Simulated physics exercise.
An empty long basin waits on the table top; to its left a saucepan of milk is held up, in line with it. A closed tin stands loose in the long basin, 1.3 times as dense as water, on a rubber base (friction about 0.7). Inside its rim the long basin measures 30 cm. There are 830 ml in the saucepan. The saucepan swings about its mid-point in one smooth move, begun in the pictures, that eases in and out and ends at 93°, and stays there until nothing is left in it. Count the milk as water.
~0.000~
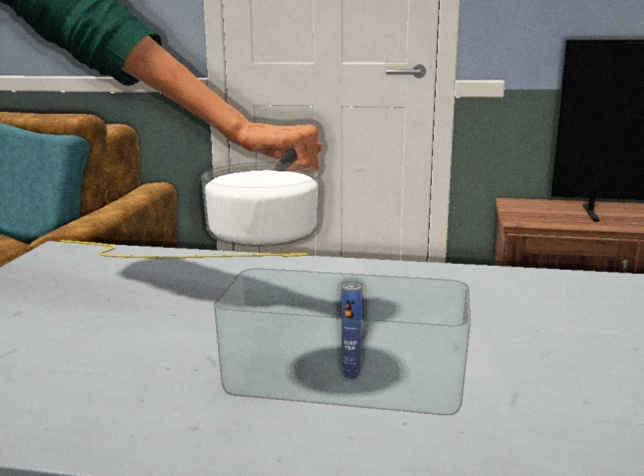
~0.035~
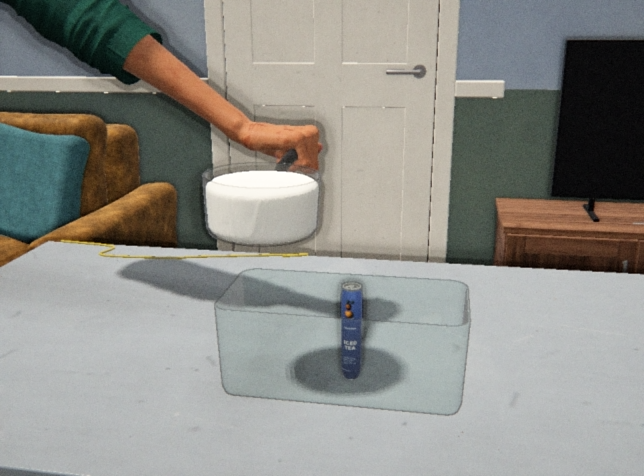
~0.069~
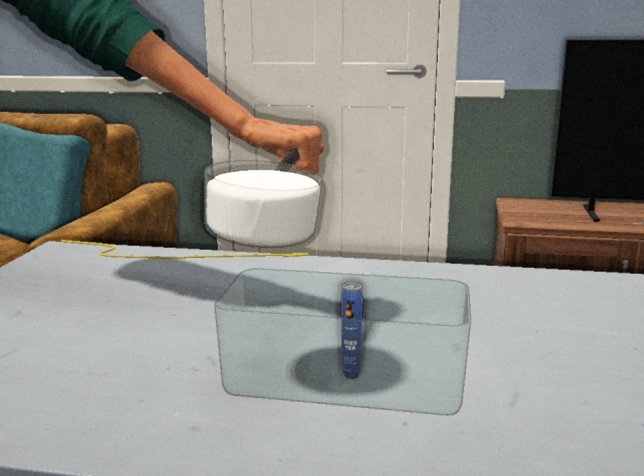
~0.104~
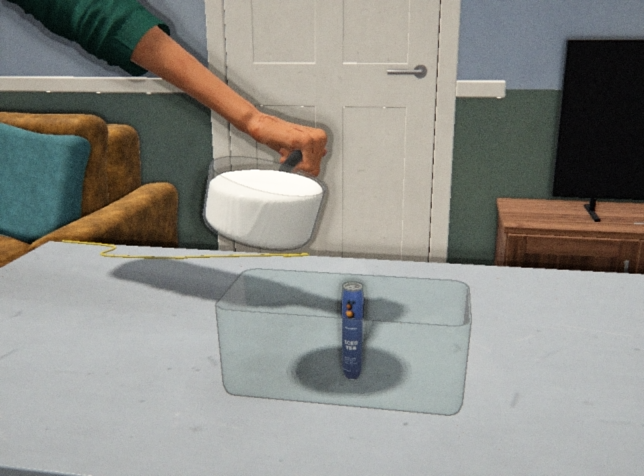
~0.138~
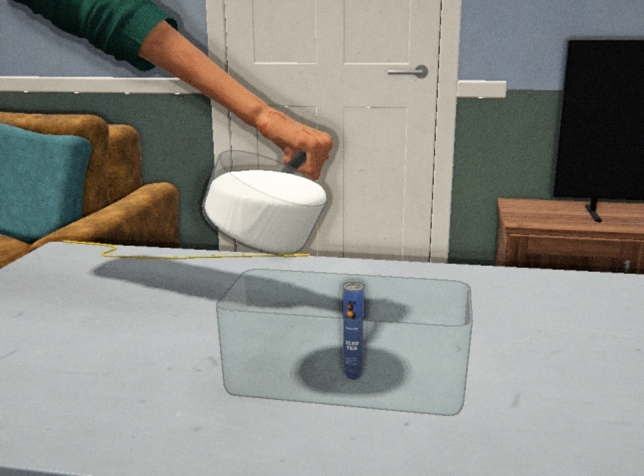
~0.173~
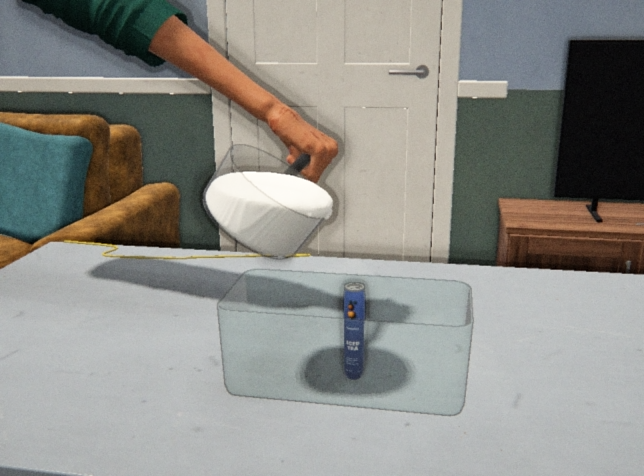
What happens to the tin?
The tin goes over.
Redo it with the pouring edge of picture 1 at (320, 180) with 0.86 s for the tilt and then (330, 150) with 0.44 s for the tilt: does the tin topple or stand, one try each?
First it remains upright; then it keeps standing.
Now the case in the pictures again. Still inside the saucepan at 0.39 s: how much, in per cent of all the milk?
Some 30 per cent.
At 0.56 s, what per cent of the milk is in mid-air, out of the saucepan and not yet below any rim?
Near 6 in a hundred.
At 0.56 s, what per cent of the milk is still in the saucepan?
Near 10 in a hundred.
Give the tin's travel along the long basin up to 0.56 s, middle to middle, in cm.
Some 1 cm.
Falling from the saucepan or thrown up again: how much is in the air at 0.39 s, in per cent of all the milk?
About 38 per cent.
By 0.39 s the tilt is 93° and 29 per cent is still to pour; the tin stands where it began.
By 0.56 s the tilt is 93° and 9 per cent is still to pour; the tin leans 7°.
By 0.73 s the tilt is 93° and 4 per cent is still to pour; the tin leans 44°.
By 0.91 s the tilt is 93° and 1 per cent is still to pour; the tin lies on its side.
At rest the tin lies on its side.
